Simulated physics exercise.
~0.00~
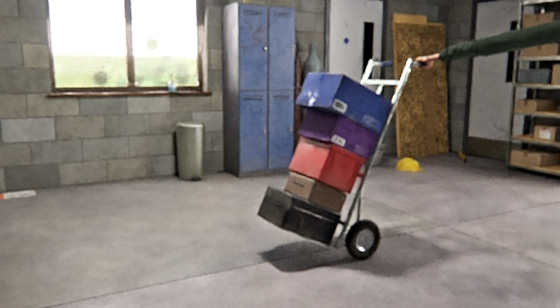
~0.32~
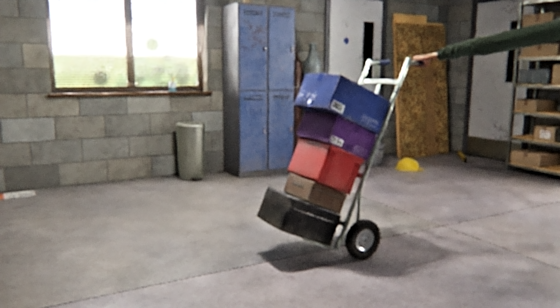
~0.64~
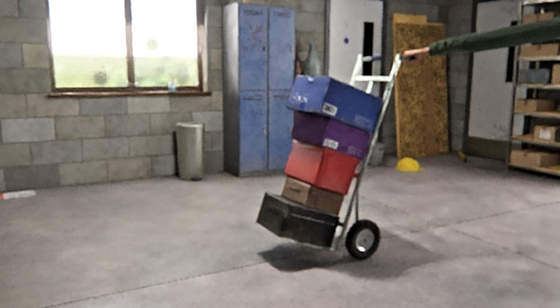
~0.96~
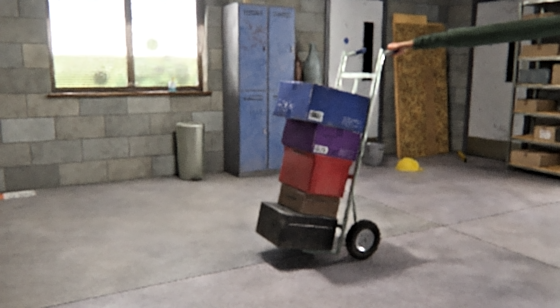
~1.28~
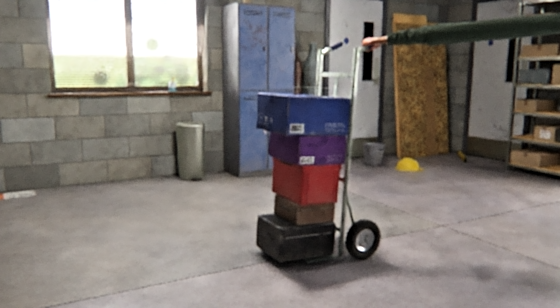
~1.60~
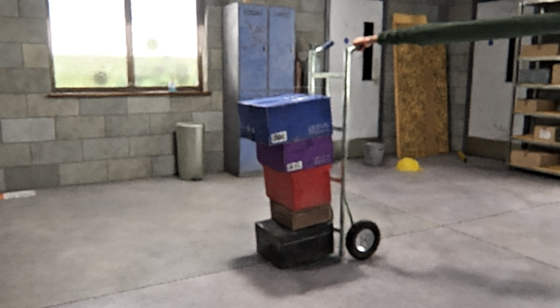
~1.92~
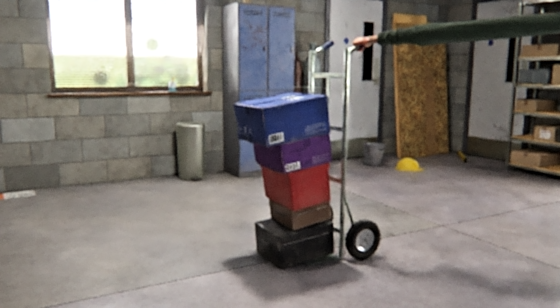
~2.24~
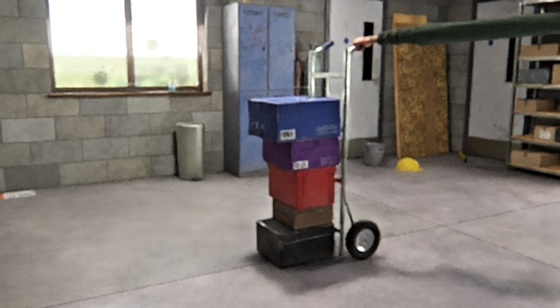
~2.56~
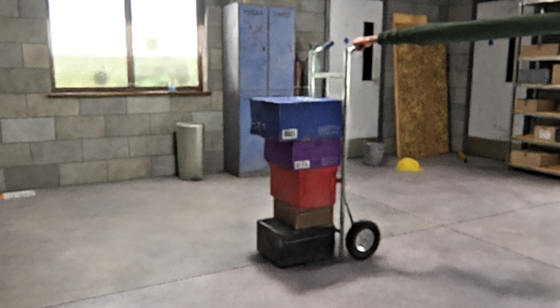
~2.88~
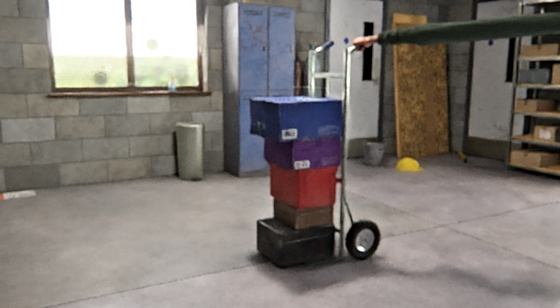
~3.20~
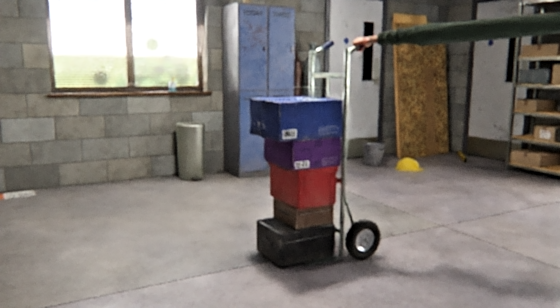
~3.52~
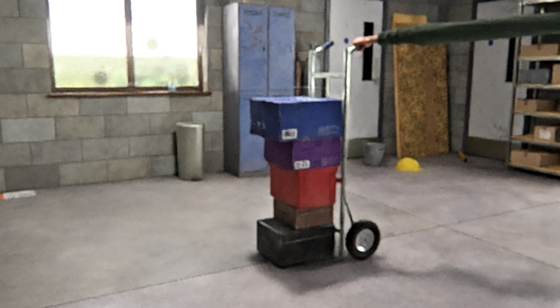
The clip shows a hand tipping a tilted sack truck upright with five stacked boxes, blue, purple, red, brown and black from top to bottom. The upper boxes rock left as it lands, then settle back, and the stack stays standing on the still truck.
